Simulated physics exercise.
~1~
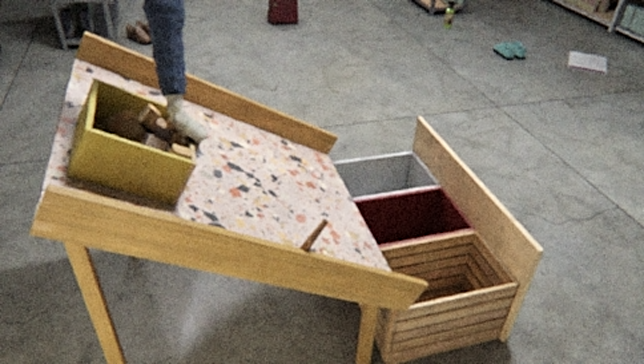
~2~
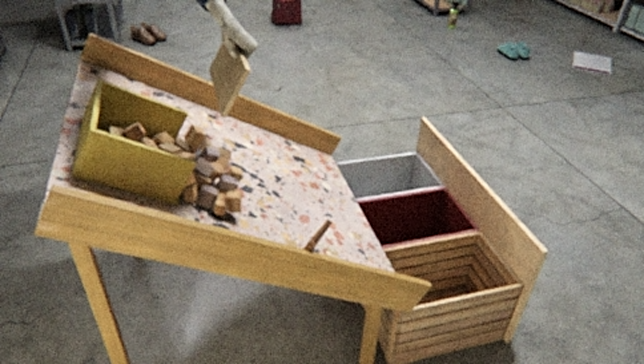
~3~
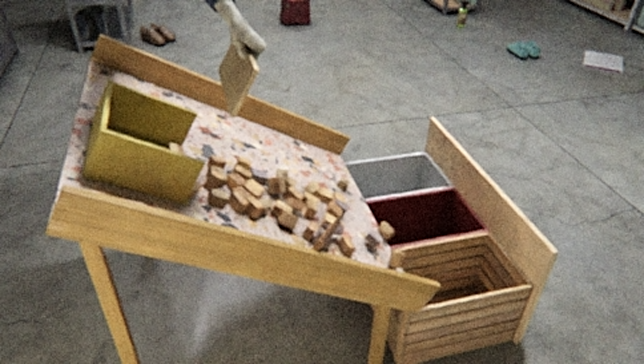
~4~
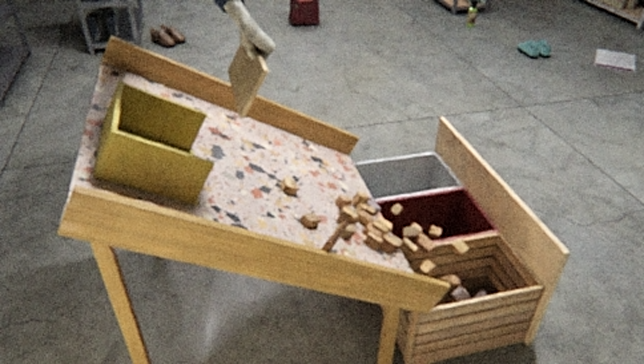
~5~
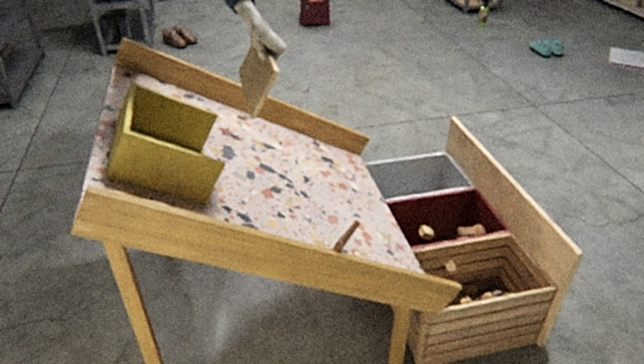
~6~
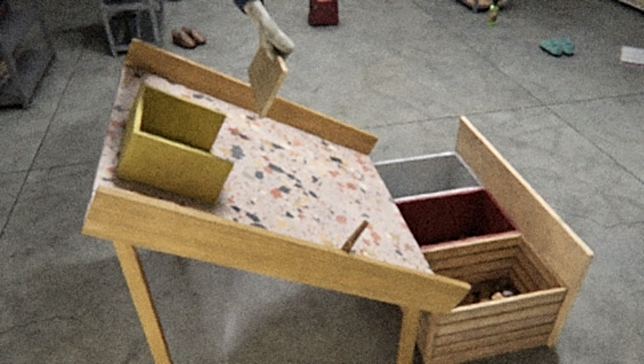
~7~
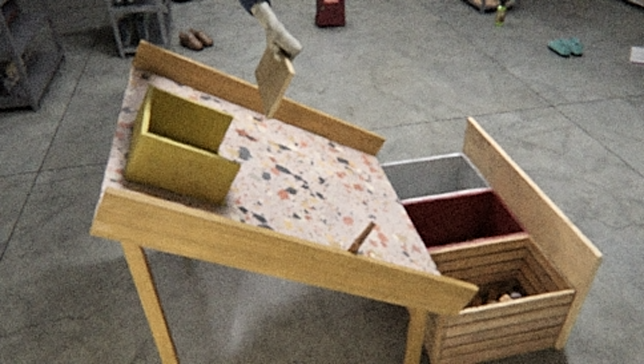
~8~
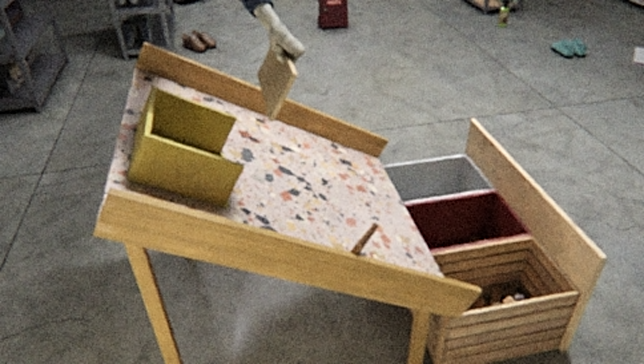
Gloved hand lifting a wooden gate from a yellow pen, wood blocks tumbling down a speckled sloping table into bins below.
